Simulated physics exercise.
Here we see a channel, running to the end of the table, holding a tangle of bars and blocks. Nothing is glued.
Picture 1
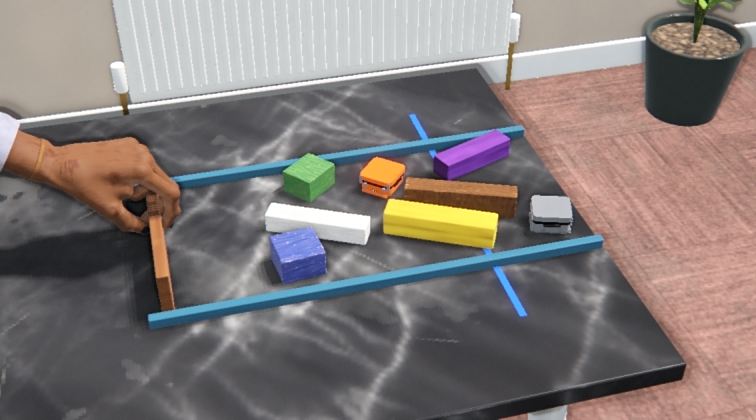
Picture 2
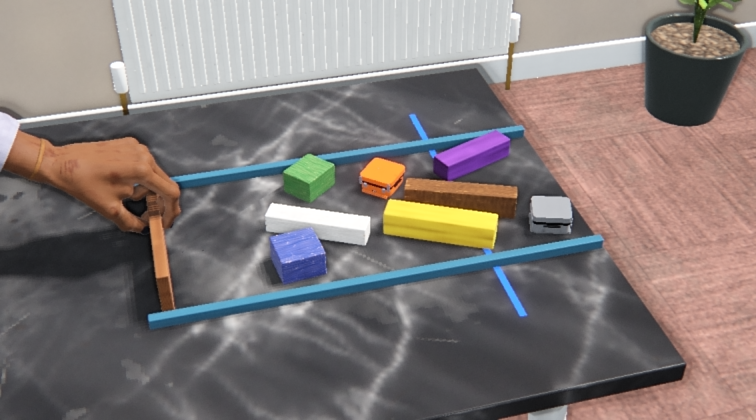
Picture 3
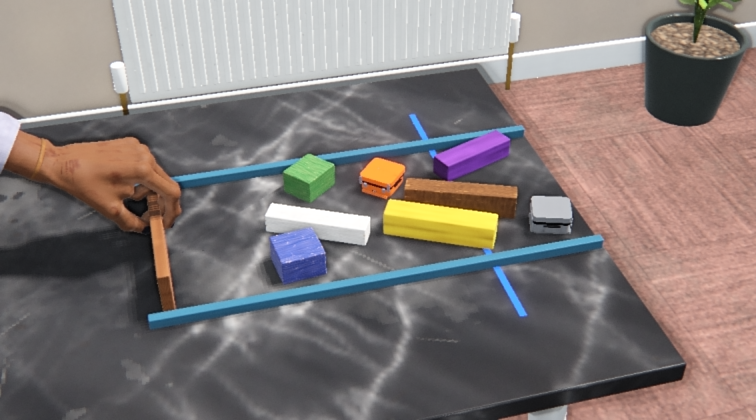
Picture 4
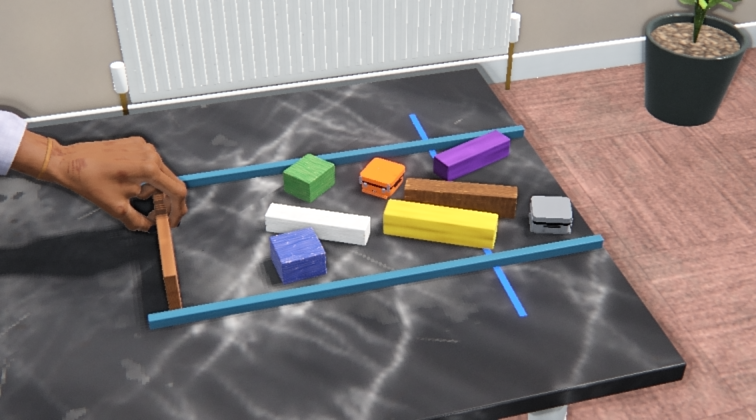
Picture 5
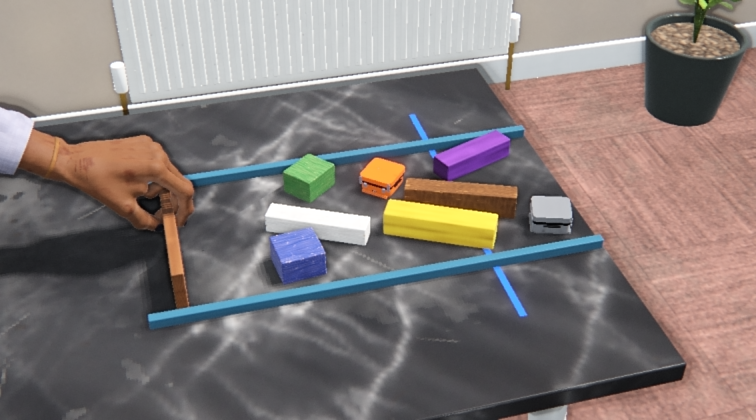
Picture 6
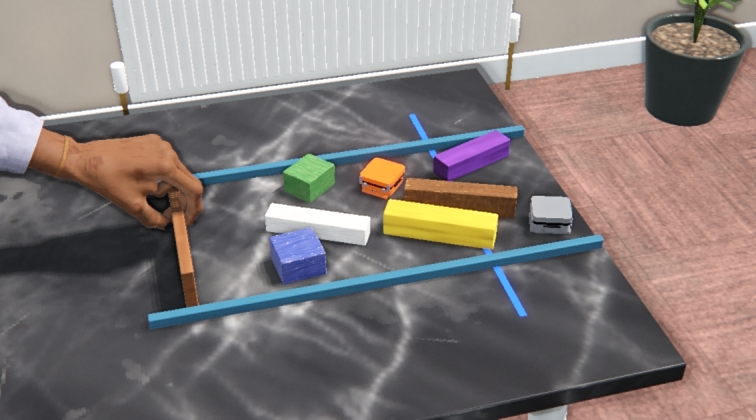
A hand holding a small wooden board stayed still at first, then slid it slightly right between two blue rails on a dark marbled table, while the colourful bars and blocks ahead stayed put.
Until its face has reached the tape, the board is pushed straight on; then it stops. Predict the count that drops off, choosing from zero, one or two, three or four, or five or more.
The number going over the edge will be one or at most two.
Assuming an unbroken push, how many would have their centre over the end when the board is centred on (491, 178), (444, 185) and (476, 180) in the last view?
4; 1; 3.
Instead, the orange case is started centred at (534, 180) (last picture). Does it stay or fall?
I reckon the orange case stays in place.
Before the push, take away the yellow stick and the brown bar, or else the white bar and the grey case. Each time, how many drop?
Count: 0 (first case); 0 (second).
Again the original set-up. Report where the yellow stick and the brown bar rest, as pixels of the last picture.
First object: (589, 221); second object: (551, 193).
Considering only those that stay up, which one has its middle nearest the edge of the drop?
The yellow stick finishes closest.
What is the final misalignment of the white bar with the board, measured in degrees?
About 30° out of line.
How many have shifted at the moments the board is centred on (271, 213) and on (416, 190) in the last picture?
I make it 2 at the first spot and 8 at the other.
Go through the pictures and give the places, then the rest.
Grey case (550, 216); purple stick (472, 155); brown bar (460, 198); board (157, 231); tape (460, 202), in the first frame.
Purple stick (472, 156); board (157, 231), in the second frame.
Brown bar (460, 198); blue block (298, 256), in the third frame.
Grey case (550, 216); green block (309, 178), in the fourth frame.
Purple stick (472, 156); white bar (318, 224), in the fifth frame.
Grey case (550, 216); purple stick (472, 156); brown bar (460, 198); board (179, 228); tape (460, 202), in the sixth frame.
A little later, none off yet; grey case at rest near (550, 216); purple stick at rest near (472, 156); brown bar at rest near (460, 198).
When it is over, the number that fall off is one or two; down, grey case.
